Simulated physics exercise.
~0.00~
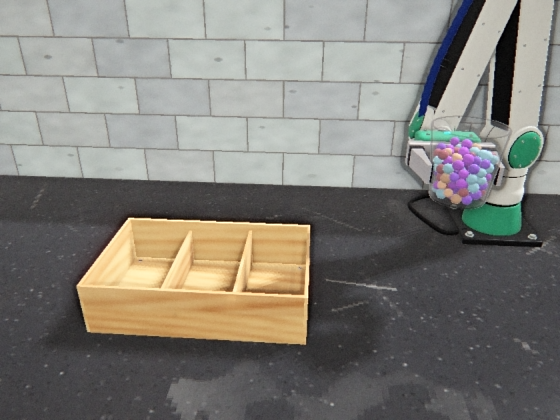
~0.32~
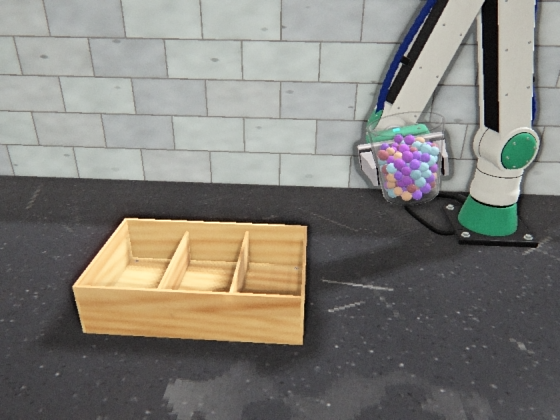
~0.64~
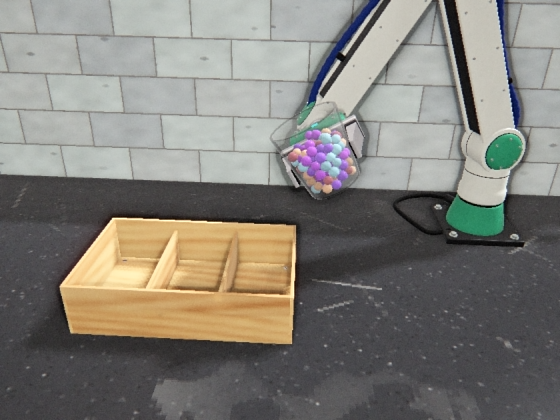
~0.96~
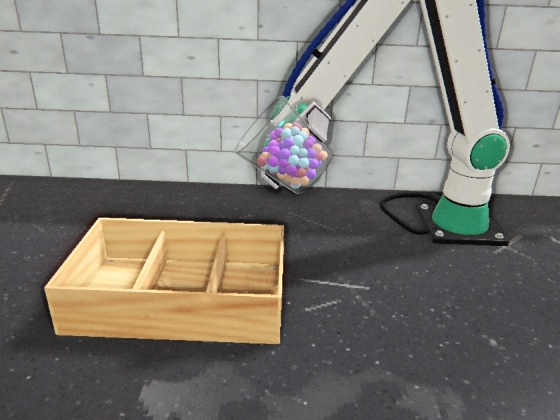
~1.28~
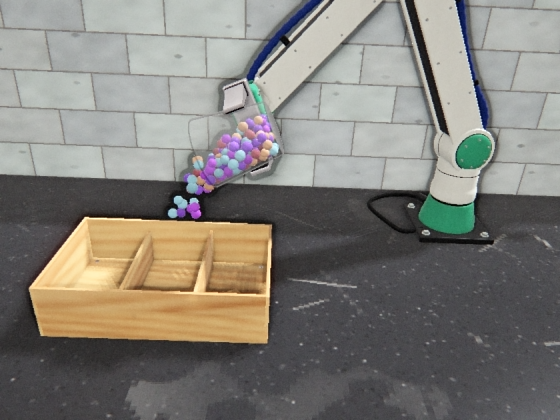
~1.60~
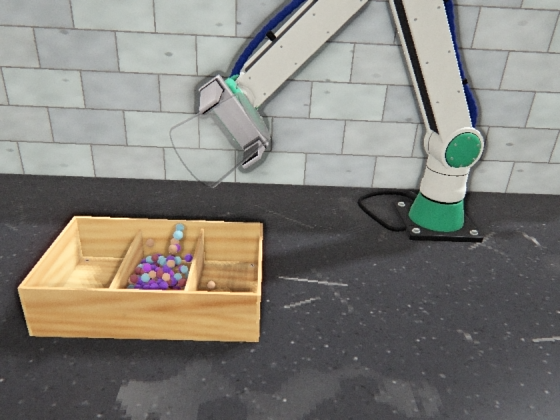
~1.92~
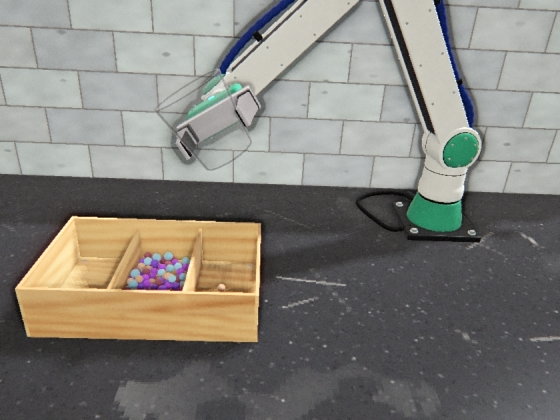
A robot arm carried a clear cup of colourful little balls left toward a wooden box with three compartments, then tipped it over, and nearly all of them poured into the middle compartment, with a stray one landing in the right one.
